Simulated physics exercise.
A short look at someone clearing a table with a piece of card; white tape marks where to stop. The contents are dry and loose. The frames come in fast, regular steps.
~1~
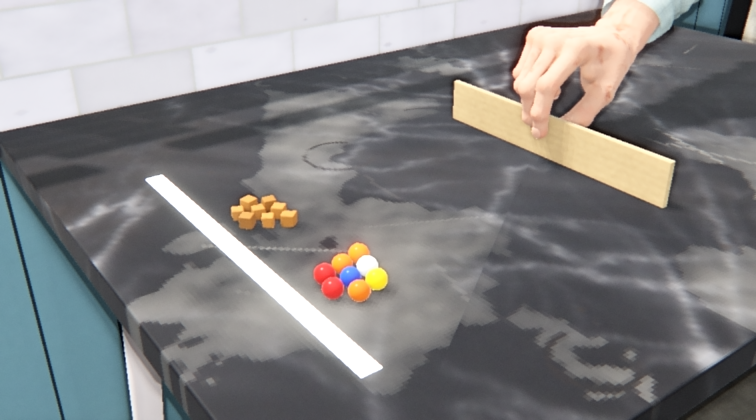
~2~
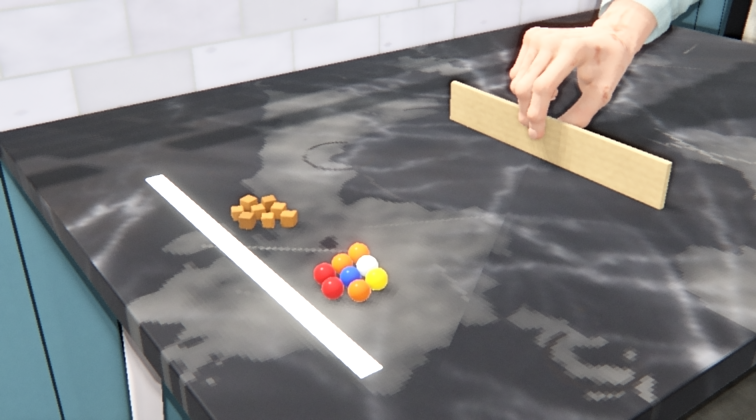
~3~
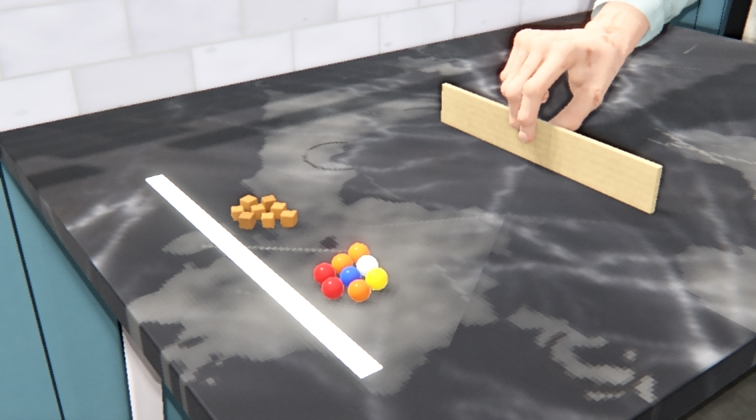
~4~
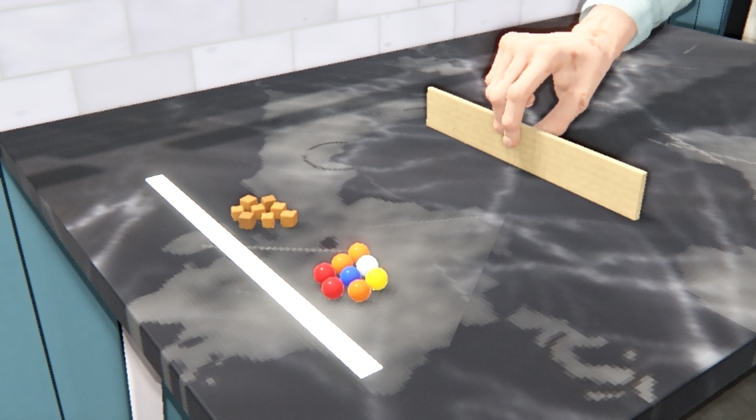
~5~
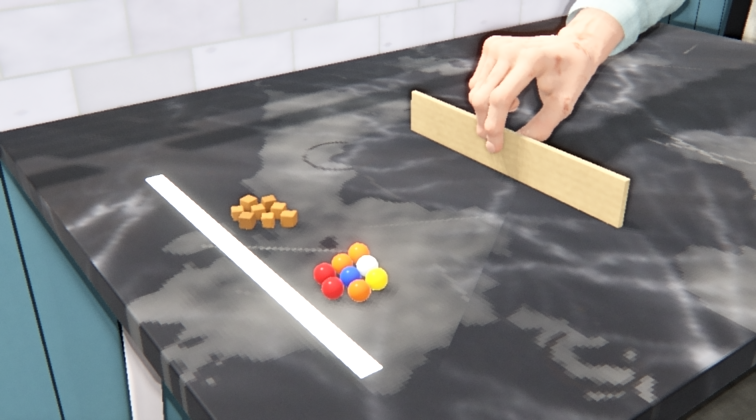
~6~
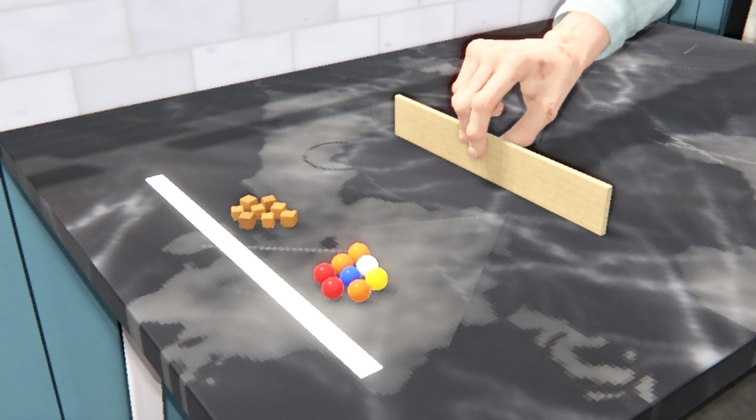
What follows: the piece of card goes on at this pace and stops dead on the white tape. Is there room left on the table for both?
Here the near portion tumbles over the end, in part at least, and the far portion all stops short of the edge.
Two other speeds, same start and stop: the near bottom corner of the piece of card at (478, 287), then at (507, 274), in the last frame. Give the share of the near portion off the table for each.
Near 100 % and 100 %.
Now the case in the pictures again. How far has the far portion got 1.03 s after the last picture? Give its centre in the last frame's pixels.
Close to (177, 242).
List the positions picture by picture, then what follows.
In the first frame, piece of card near (651, 176), at rest; white tape near (162, 184), about a palm's width from the edge; edge at (122, 302); near portion near (351, 277), a few glass marbles; far portion near (258, 212), a few brown sugar cubes.
In the second frame, piece of card near (647, 177); far portion near (258, 212).
In the third frame, piece of card near (638, 181); near portion near (351, 277).
In the fourth frame, piece of card near (622, 187); far portion near (258, 212).
In the fifth frame, piece of card near (606, 194); near portion near (351, 277).
In the sixth frame, piece of card near (588, 201); white tape near (162, 184); edge at (122, 302); near portion near (351, 277); far portion near (258, 212).
Then, 0.37 s on from there, piece of card still moving, near (366, 172); near portion all on the table, its front near (333, 288); far portion all on the table, its front near (247, 221).
Then, 0.75 s on from there, piece of card stopped at the white tape; near portion all on the table, its front near (233, 326); far portion all on the table, its front near (170, 247).
Then, 1.03 s on from there, piece of card stopped at the white tape; near portion the bulk over the edge; far portion all on the table, its front near (165, 249).
In the end, piece of card stopped at the white tape; near portion the whole lot over the edge; far portion all on the table, its front near (165, 249).
